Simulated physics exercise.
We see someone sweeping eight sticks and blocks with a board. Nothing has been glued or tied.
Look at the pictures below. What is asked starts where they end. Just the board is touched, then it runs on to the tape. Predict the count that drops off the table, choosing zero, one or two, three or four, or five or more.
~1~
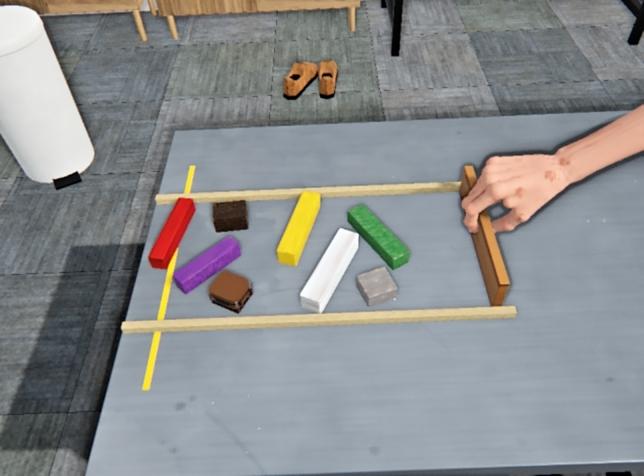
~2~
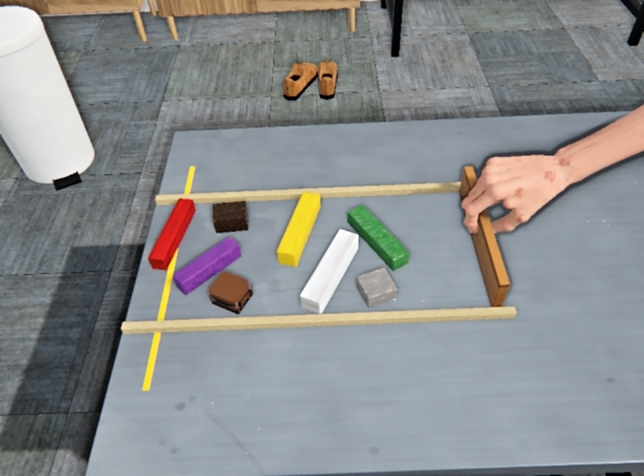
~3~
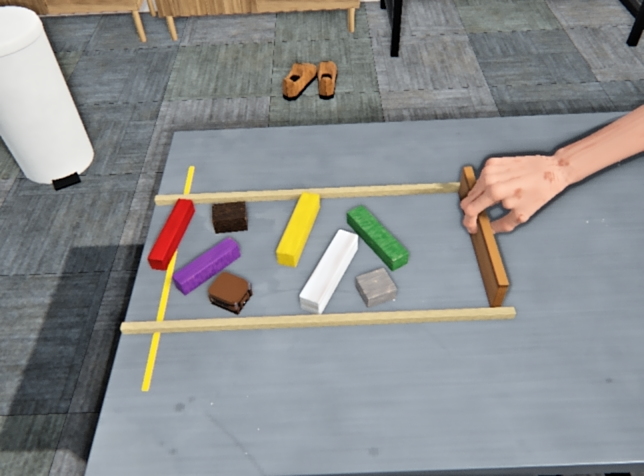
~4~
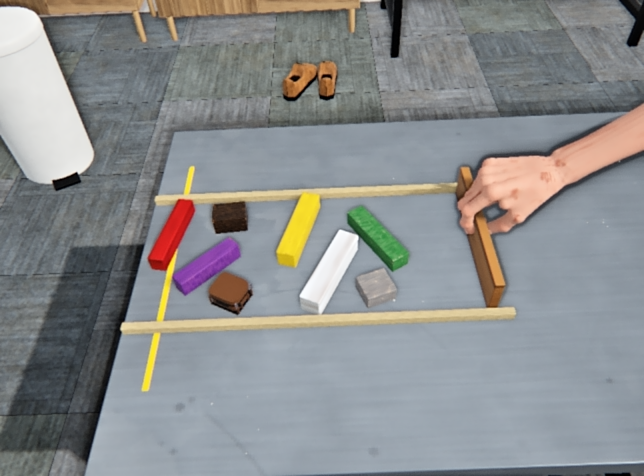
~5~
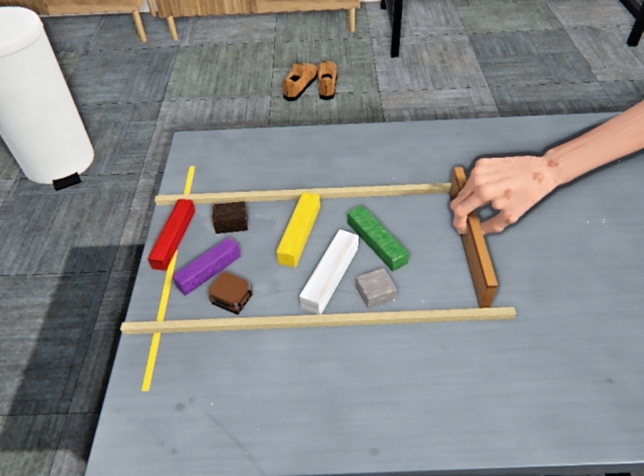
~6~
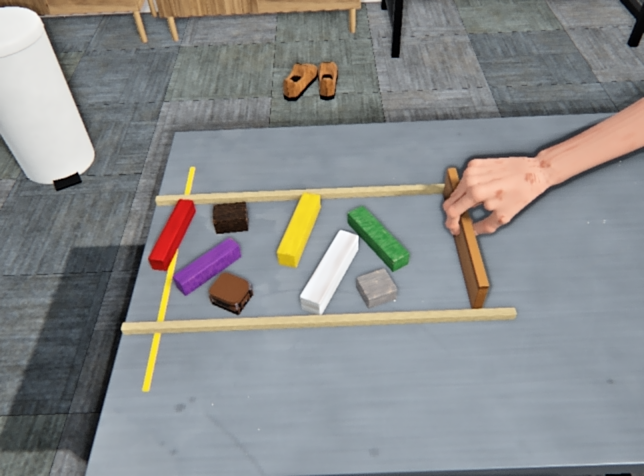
The board is going to sweep off at least five.
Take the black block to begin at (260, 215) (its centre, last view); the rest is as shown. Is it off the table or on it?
Note - black block not retained.
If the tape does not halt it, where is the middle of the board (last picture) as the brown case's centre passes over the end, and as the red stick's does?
Near (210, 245) in the first case, near (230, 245) in the other.
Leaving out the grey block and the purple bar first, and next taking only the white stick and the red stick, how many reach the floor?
First try: 4 fallen; other try: 3.
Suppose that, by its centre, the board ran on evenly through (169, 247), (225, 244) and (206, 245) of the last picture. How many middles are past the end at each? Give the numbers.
The numbers past the end are 6, 1 and 3.
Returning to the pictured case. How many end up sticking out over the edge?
It totals 0.
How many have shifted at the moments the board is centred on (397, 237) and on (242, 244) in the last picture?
First 1, then 8.
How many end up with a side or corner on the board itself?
2 in contact.
Soon after, none off yet; red stick at rest near (173, 233); purple bar at rest near (208, 266); black block at rest near (231, 218).
After that, none off yet; red stick at rest near (173, 233); purple bar moving near (203, 265); black block at rest near (231, 218).
And then, none off yet; red stick displaced a little near (140, 232); purple bar displaced about its own width near (142, 262); black block displaced well along near (175, 211).
In the end, the number that fall off is five or more; gone, white stick, yellow bar, brown case, black block, purple bar and red stick.
